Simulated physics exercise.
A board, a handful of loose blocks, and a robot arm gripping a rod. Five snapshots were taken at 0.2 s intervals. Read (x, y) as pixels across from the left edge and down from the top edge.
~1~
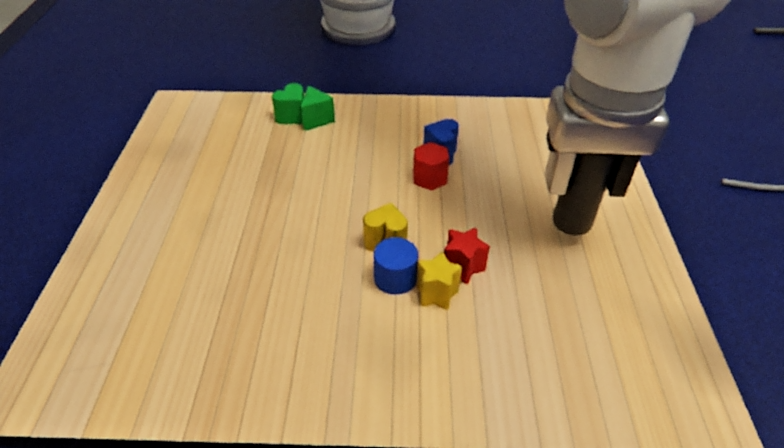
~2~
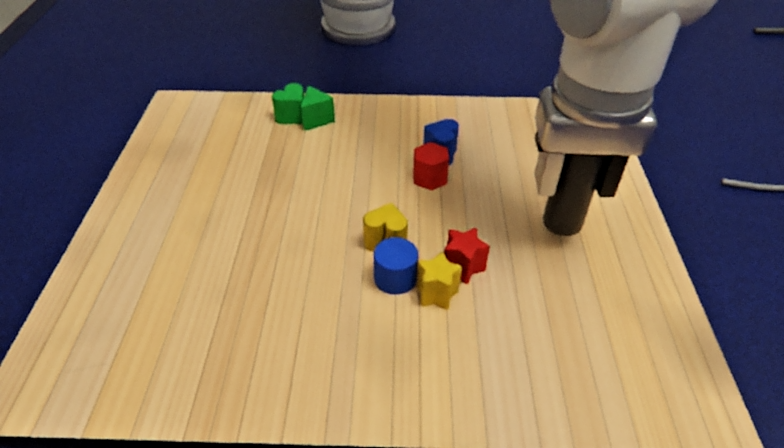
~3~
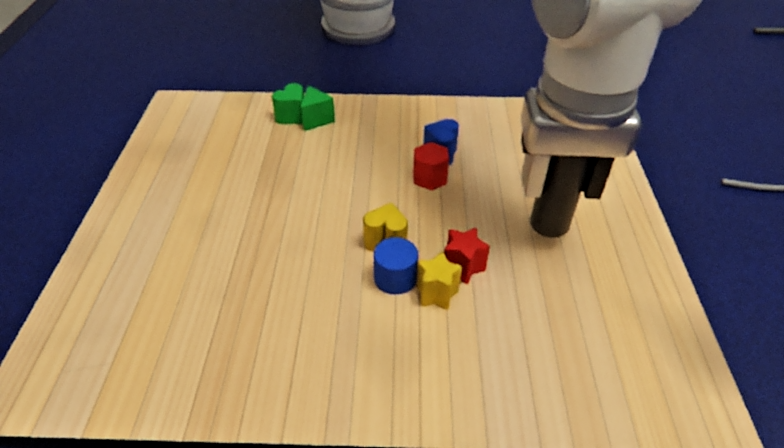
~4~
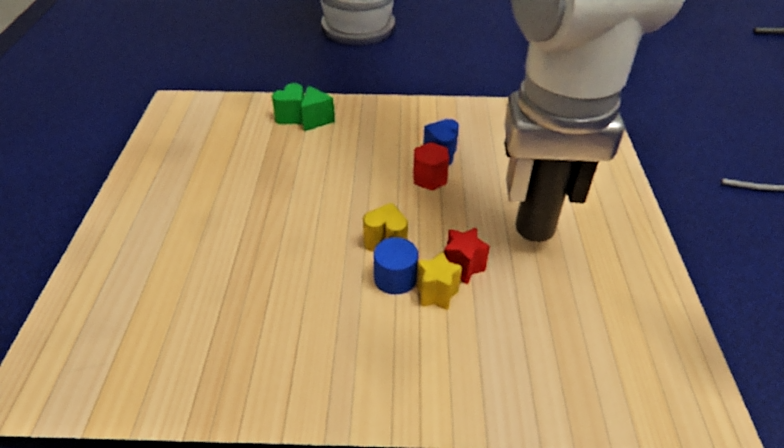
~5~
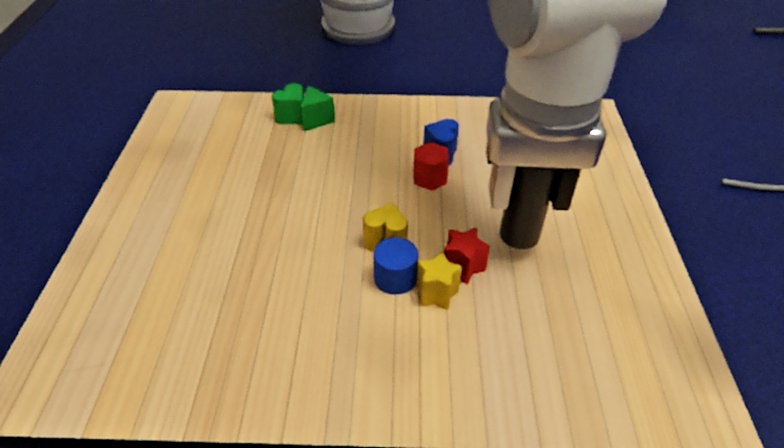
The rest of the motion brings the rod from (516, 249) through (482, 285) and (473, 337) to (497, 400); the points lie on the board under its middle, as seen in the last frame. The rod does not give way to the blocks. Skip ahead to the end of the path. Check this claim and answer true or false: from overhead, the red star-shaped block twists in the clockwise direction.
It is true.
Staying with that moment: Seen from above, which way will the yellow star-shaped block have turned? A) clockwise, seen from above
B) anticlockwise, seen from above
Option B.
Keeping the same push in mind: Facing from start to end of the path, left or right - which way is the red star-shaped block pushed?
To the right.
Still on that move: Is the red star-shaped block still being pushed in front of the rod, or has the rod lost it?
It will get left beside or behind the rod.
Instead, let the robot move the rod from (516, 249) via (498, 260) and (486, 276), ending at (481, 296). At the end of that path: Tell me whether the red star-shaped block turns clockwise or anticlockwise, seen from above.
Clockwise.
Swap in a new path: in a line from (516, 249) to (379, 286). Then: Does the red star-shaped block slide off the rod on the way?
No.
On the path given first. One third of the way, rod at (483, 274); yellow star-shaped block at (429, 272), turned 25° anticlockwise; red star-shaped block at (449, 248), turned 50° clockwise.
Two thirds of the way, rod at (475, 327); yellow star-shaped block at (428, 272), turned 30° anticlockwise; red star-shaped block at (449, 249), turned 60° clockwise.
At the end, rod at (501, 388); blue cylinder in place; yellow star-shaped block at (428, 272), turned 30° anticlockwise; red star-shaped block at (449, 249), turned 60° clockwise.
